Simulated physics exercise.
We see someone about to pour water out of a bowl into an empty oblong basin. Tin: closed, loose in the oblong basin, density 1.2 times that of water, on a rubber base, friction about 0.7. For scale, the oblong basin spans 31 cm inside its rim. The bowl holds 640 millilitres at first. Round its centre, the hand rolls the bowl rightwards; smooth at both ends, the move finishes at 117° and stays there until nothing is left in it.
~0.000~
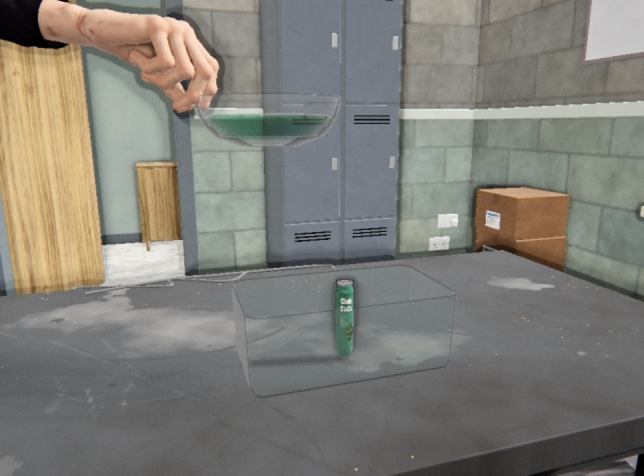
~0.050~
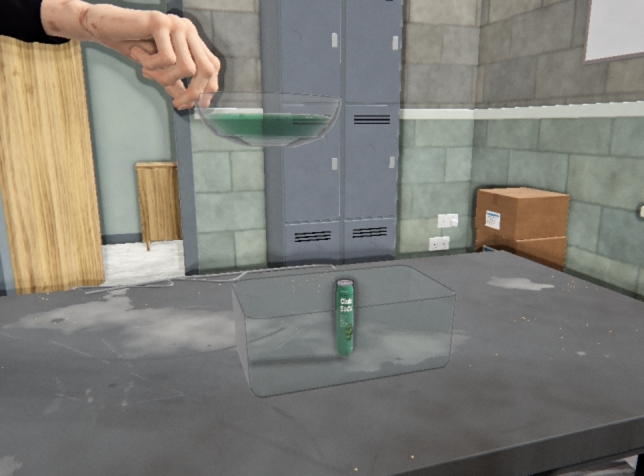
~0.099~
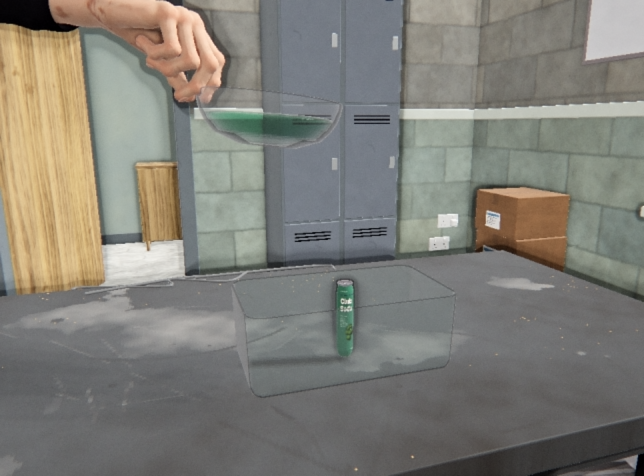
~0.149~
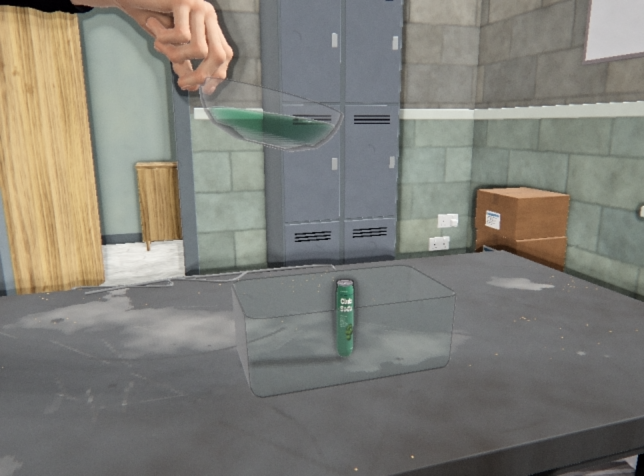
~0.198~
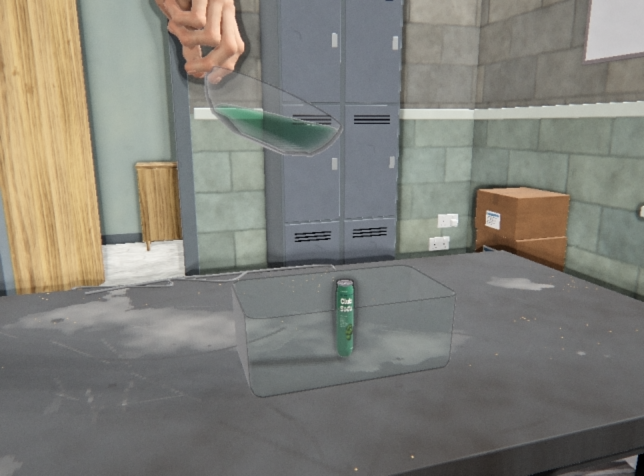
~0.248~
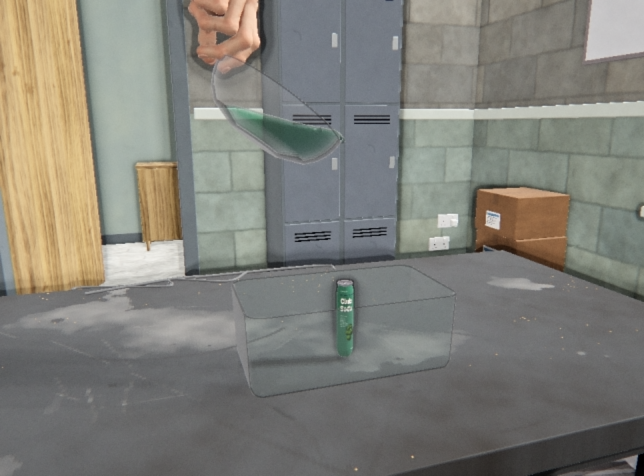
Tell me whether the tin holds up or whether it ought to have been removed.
Watch, it's going to go down.
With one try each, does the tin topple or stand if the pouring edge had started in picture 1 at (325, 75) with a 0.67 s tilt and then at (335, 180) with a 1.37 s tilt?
First it tips over; then it stays on its base.
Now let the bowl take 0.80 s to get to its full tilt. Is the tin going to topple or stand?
Result: Tin tipped over.
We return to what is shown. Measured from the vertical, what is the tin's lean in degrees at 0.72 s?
Tilt: Around 10 degrees.
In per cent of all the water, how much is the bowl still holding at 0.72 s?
0 per cent or so.
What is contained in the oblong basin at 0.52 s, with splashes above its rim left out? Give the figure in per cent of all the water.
Near 38 in a hundred.
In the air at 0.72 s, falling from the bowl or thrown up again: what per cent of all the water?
Roughly 26 %.
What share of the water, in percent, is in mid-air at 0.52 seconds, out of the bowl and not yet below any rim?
I'd say close to 62 per cent.
Then, 0.52 s in, the tilt is 105° and 0 per cent is still to pour; the tin stands where it began.
Then, 0.72 s in, the tilt is 117° and 0 per cent is still to pour; the tin leans 10°.
Then, 0.93 s in, the tilt is 117° and 0 per cent is still to pour; the tin lies on its side.
Then, 1.16 s in, the tilt is 117° and 0 per cent is still to pour; the tin lies on its side.
Finally, the tin lies on its side.
